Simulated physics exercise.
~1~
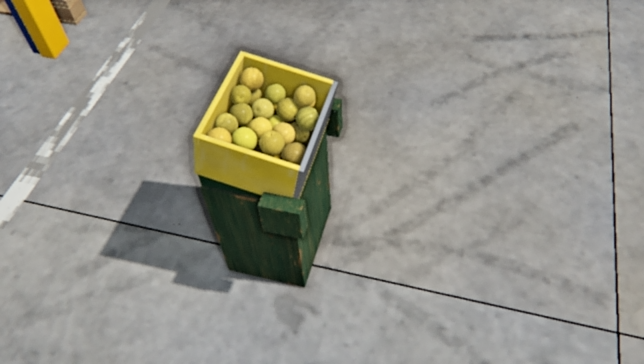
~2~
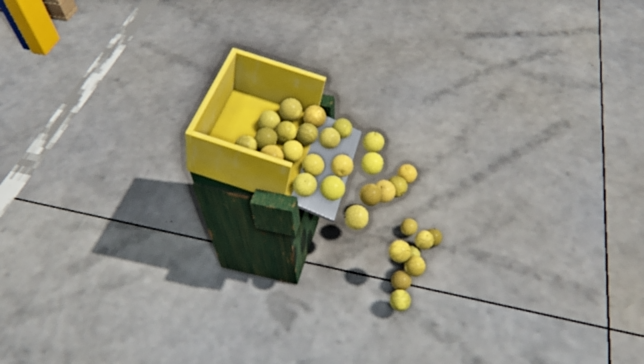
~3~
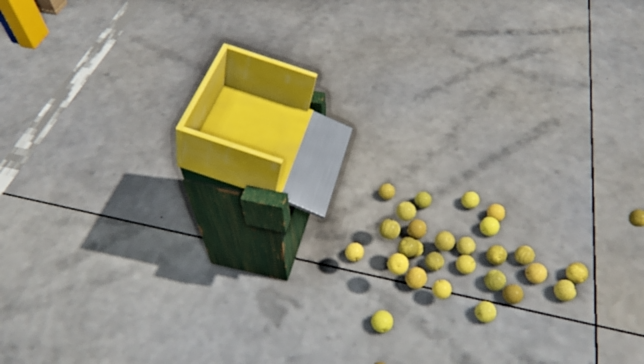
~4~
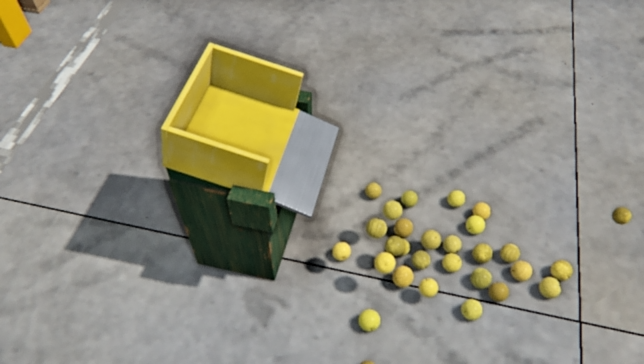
On a grey concrete floor, a yellow bin full of small yellow apples sits on a green stand until its front flap drops open to the right. The apples pour out and scatter across the floor, leaving the bin empty and the flap hanging down.
